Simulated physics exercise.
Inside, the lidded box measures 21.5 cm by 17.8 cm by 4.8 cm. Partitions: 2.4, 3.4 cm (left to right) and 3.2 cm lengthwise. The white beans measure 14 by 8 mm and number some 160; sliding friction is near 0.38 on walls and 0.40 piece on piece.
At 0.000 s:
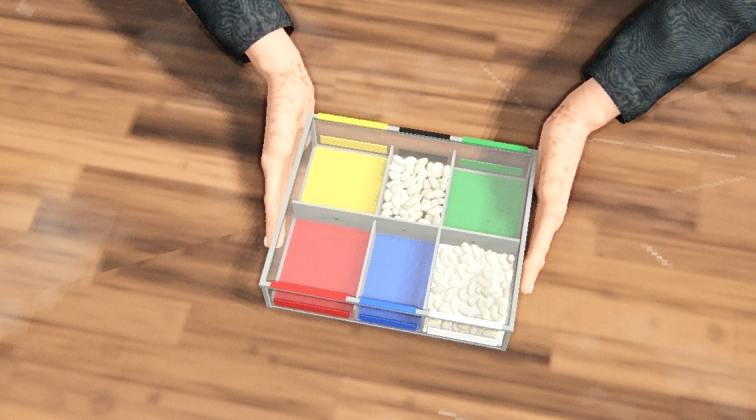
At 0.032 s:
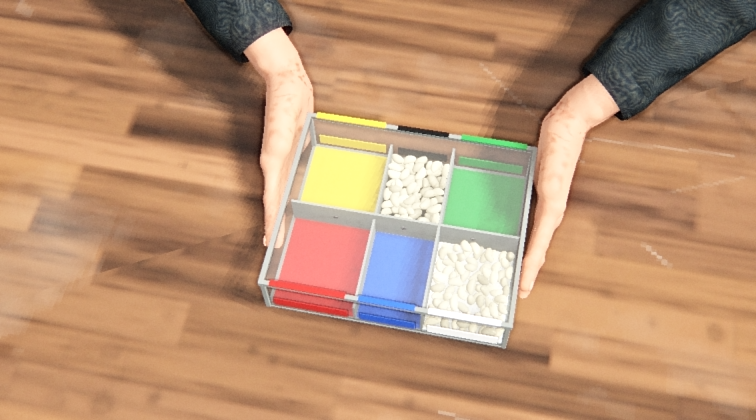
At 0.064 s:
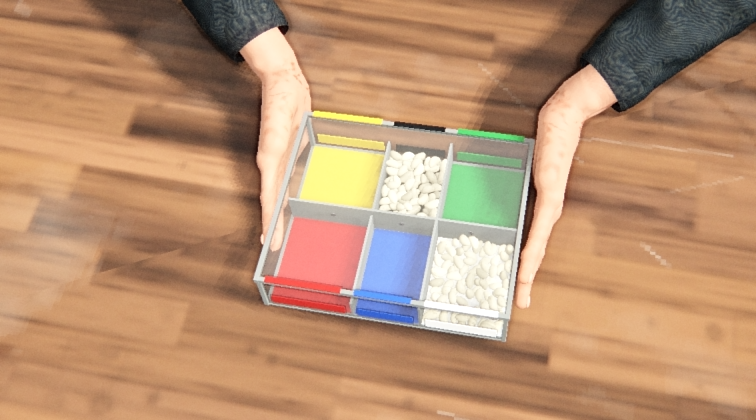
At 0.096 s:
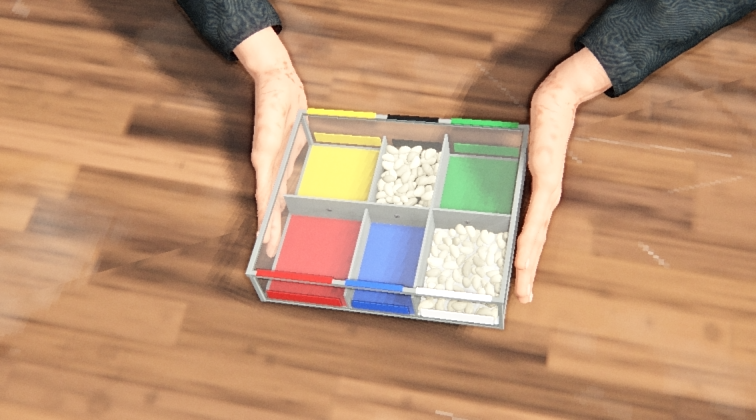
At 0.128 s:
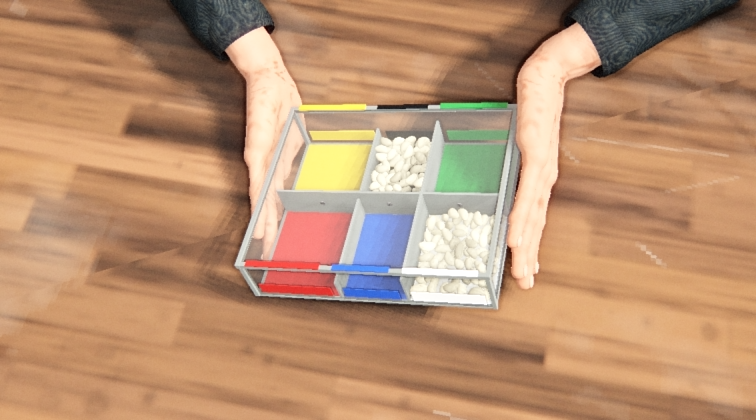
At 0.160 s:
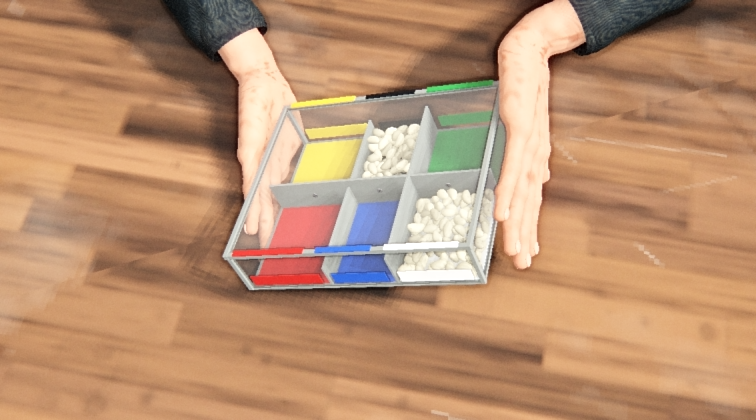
A wooden plank surface is seen from above, the view staying fixed. Two hands in dark sleeves hold a clear box divided into six compartments, yellow, white beans and green across the back, and red, blue and more white beans across the front. The hands barely move the box at first, then tilt it increasingly and shift it slightly left and upward, while the beans stay in their two compartments.
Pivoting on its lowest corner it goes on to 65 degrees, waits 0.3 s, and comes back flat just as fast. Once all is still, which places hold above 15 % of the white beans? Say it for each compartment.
Red below, blue below, green below, yellow above, white above, black above.
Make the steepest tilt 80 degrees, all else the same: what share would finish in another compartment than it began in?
About 65 per cent.
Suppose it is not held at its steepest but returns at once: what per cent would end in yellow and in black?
In that case yellow 25; black 25.
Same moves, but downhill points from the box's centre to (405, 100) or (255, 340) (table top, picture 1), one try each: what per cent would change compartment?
About 20 and 35 per cent.
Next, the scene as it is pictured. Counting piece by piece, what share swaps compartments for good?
Roughly 35 per cent.
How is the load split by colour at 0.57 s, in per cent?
Red 0; blue 5; green 5; yellow 15; white 35; black 35.
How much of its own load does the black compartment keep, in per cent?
About 60 per cent.
After 0.57 s, tilt 65 degrees; blue 5 %, green 5 %, yellow 15 %, white 35 %, black 35 %.
After 0.85 s, tilt 41 degrees; red 5 %, blue 10 %, green 5 %, yellow 20 %, white 30 %, black 35 %.
After 1.23 s, tilt 0 degrees; red 5 %, blue 10 %, green 5 %, yellow 20 %, white 30 %, black 30 %.
In the end, at 1.6 s, red 5 %, blue 10 %, green 5 %, yellow 20 %, white 30 %, black 30 %.
